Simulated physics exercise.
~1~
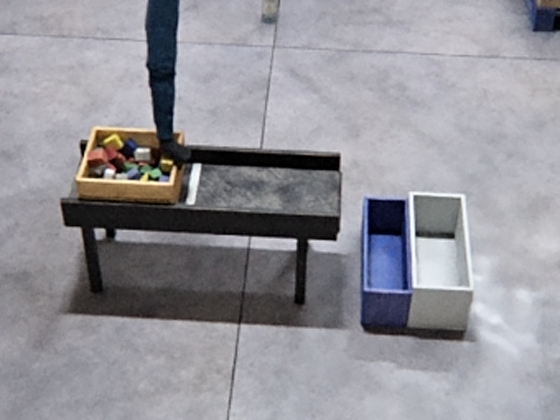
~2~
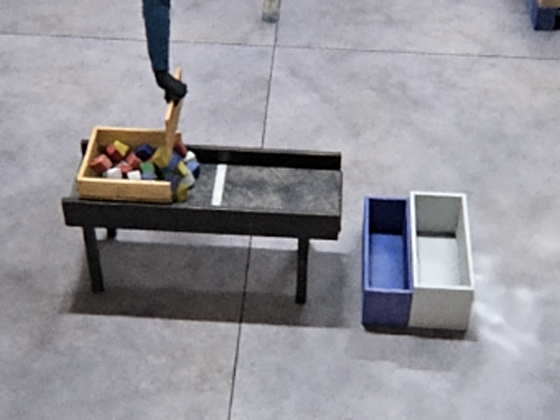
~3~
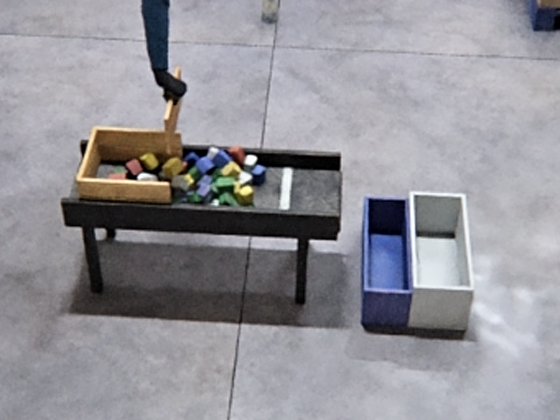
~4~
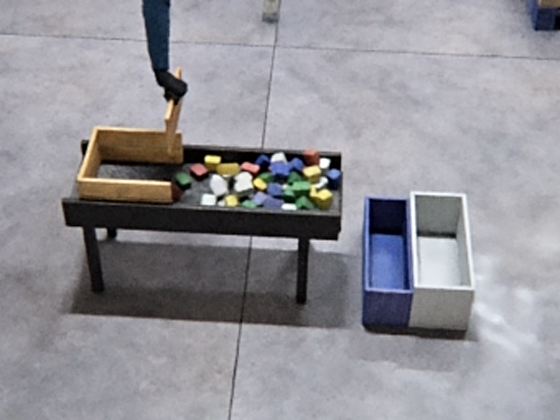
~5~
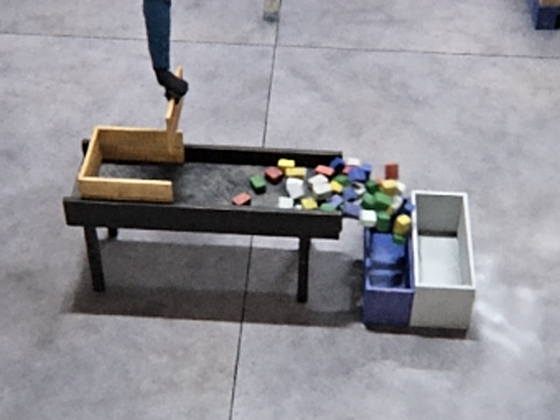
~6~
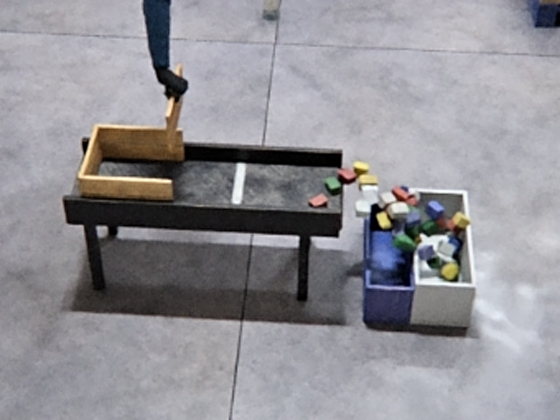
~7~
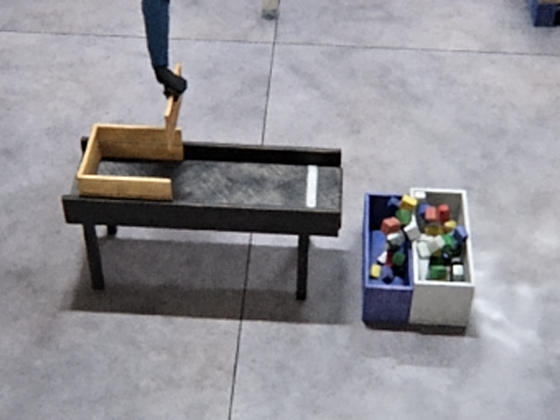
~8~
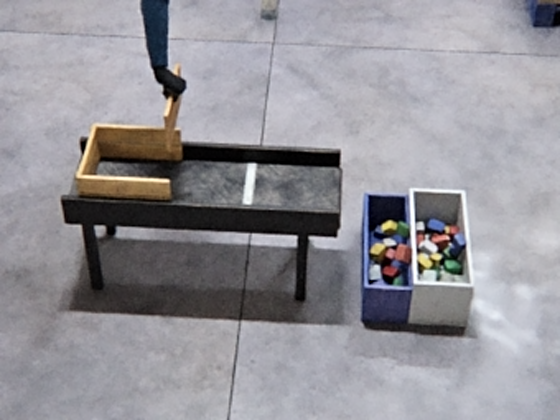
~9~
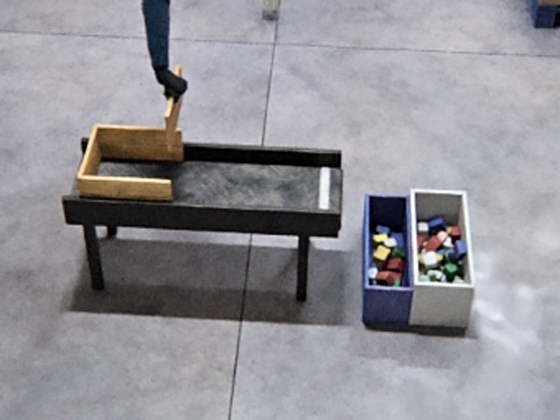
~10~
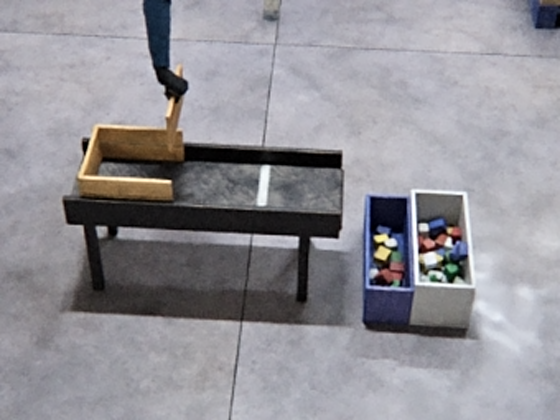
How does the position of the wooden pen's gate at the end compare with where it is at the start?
At the start the gate is down, closing off the right side of the pen. By the end it is raised above the belt, held up by the gloved hand so that the pen stands open.
